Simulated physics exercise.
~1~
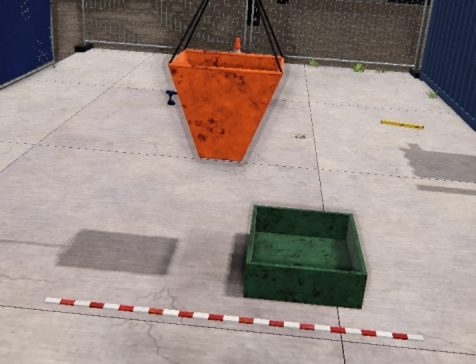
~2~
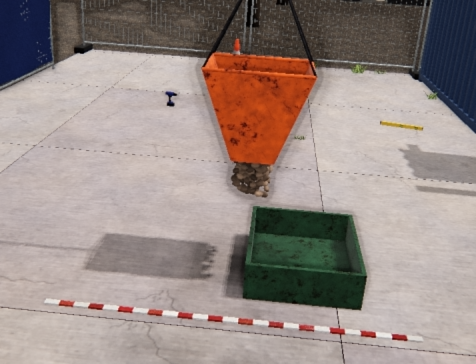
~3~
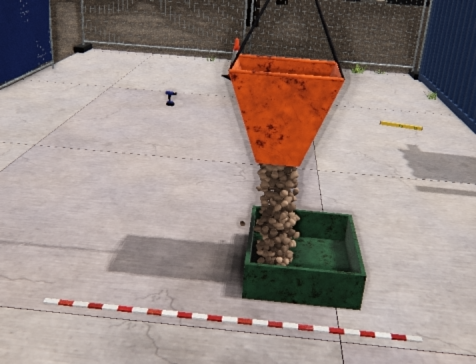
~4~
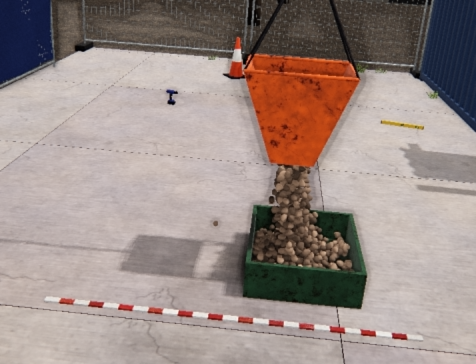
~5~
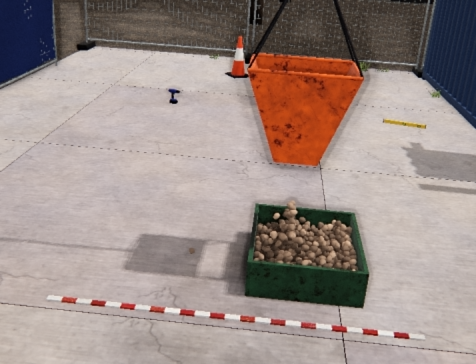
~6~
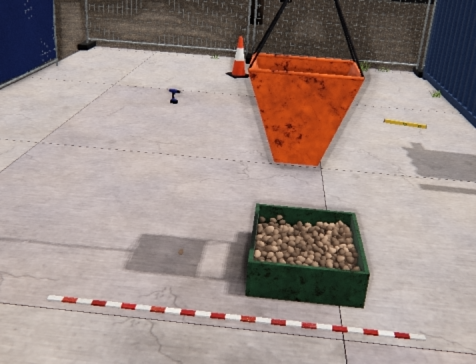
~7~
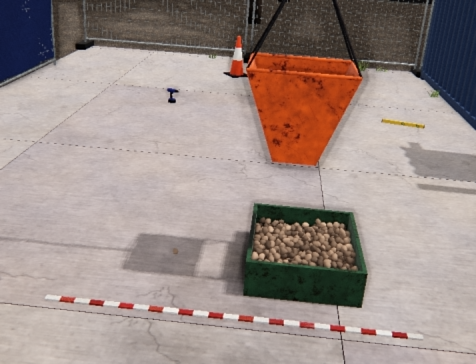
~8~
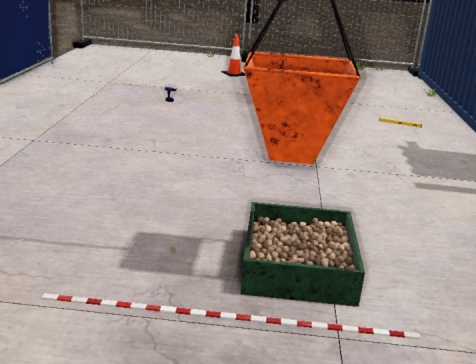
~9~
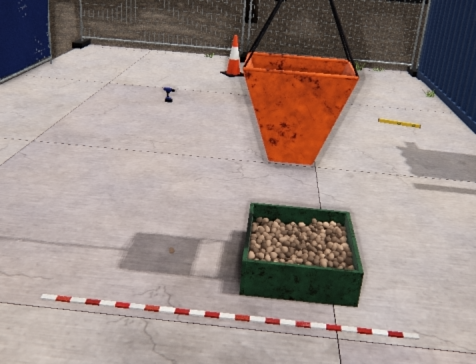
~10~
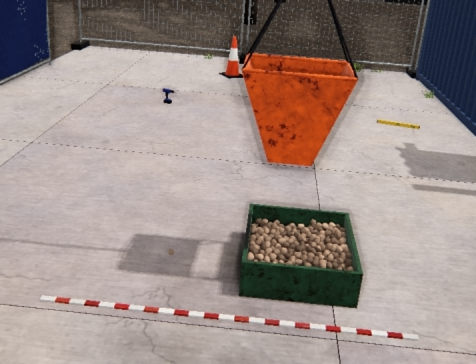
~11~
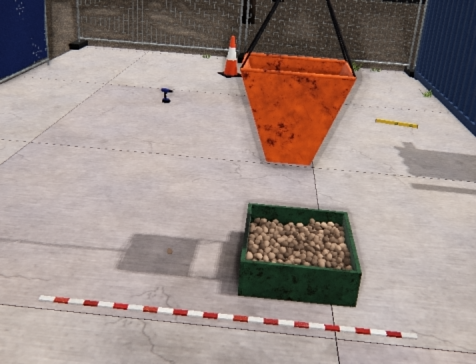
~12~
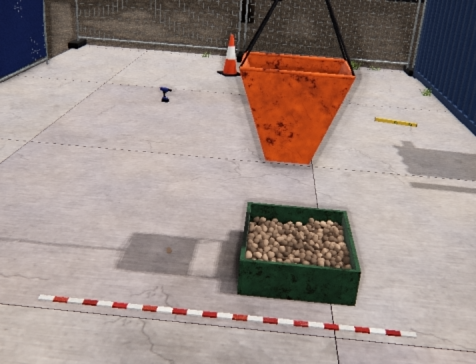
We see an orange skip hanging from cables move right over a concrete yard and release a stream of rounded brown stones into a green bin below. The stones pile up and settle until the skip is still and the stones lie spread across the bin.
